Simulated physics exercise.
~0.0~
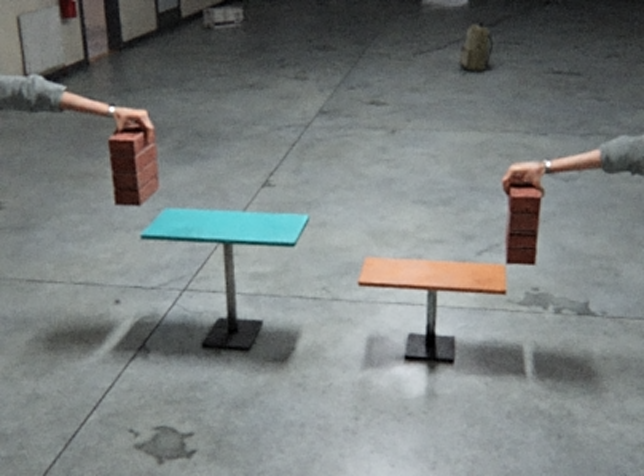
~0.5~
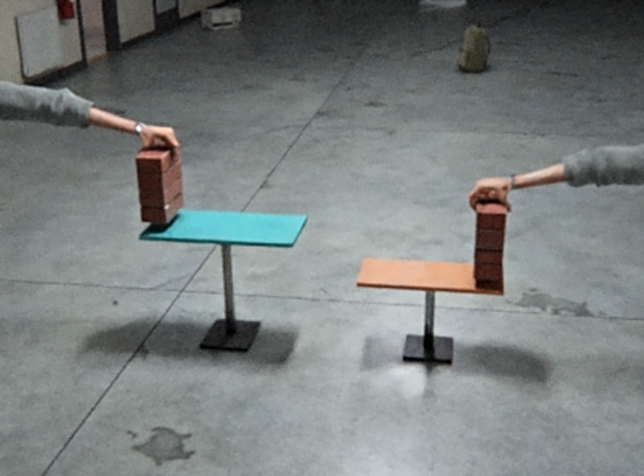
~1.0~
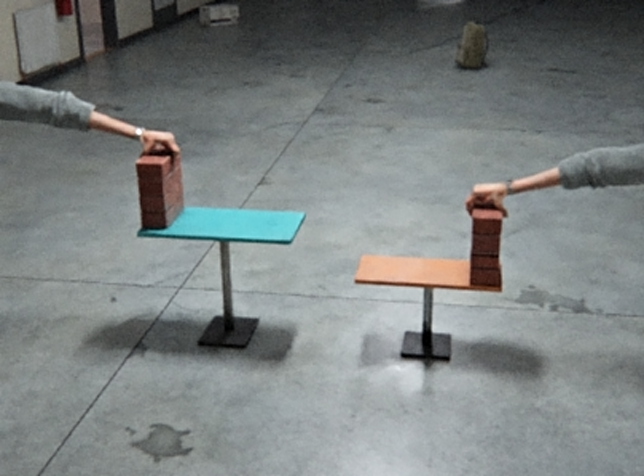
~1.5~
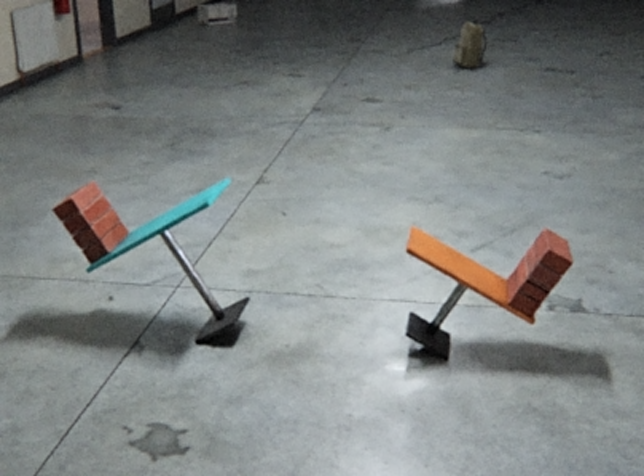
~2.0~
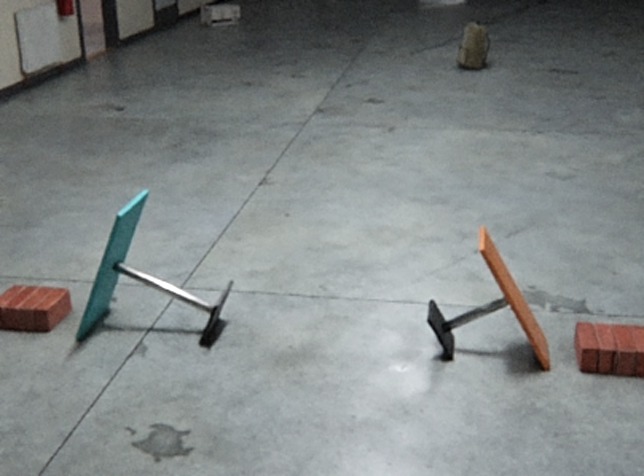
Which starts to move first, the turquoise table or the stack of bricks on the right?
The stack of bricks on the right moves first, as a hand brings it down onto the orange table. The turquoise table only starts tipping later, after the hands have let go.
